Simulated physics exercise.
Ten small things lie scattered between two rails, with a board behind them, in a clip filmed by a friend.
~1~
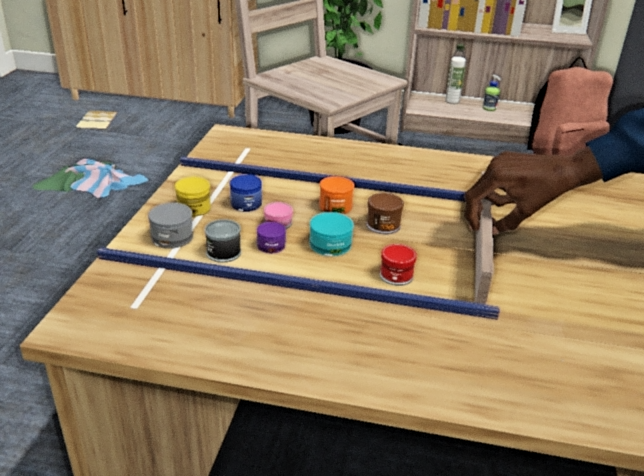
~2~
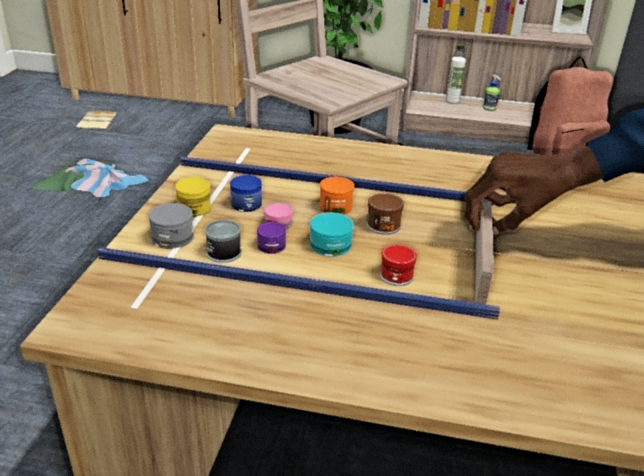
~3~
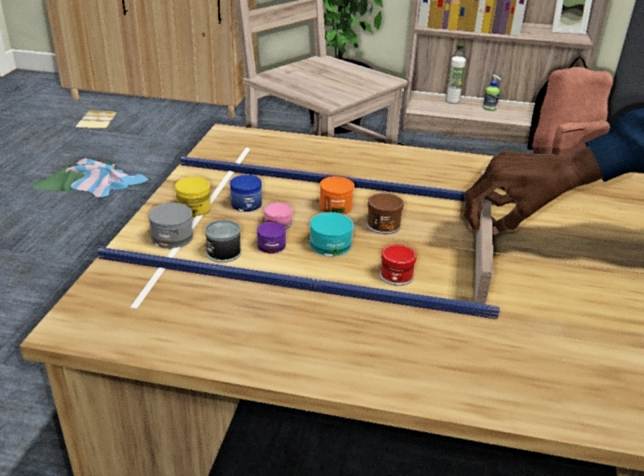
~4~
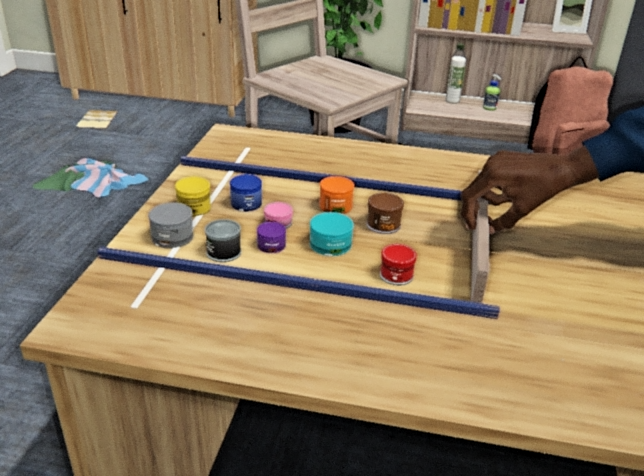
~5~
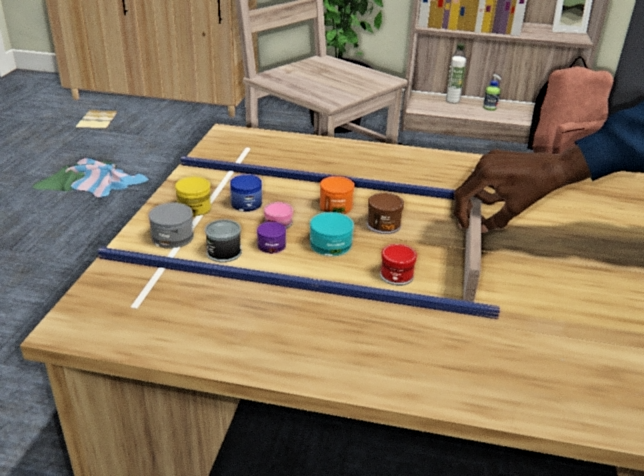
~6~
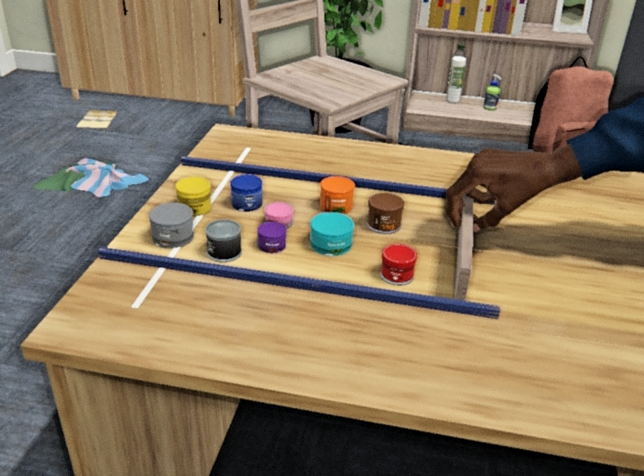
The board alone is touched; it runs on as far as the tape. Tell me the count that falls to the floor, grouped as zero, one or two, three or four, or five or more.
Okay, so the number that tips off the end comes to just one or two, I'd say.
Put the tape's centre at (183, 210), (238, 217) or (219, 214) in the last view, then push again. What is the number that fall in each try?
First 4, then 0, then 0.
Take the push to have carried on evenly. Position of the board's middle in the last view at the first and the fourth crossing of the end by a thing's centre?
In pixels, around (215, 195) followed by around (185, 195).
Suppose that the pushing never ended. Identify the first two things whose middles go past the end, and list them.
The order is the yellow tub, then the grey tub.
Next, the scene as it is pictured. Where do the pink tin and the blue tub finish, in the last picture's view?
You'll find the first one at (167, 195) and the second at (177, 174).
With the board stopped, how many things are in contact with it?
4 touch it.
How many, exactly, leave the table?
Altogether the count is 2.
Early on, none off yet; grey tub at rest near (172, 226); yellow tub at rest near (194, 197); blue tub at rest near (247, 193).
A while later, none off yet; grey tub at rest near (172, 226); yellow tub at rest near (194, 197); blue tub moving near (243, 190).
Finally, the number that fall off is one or two; lost, yellow tub and grey tub.
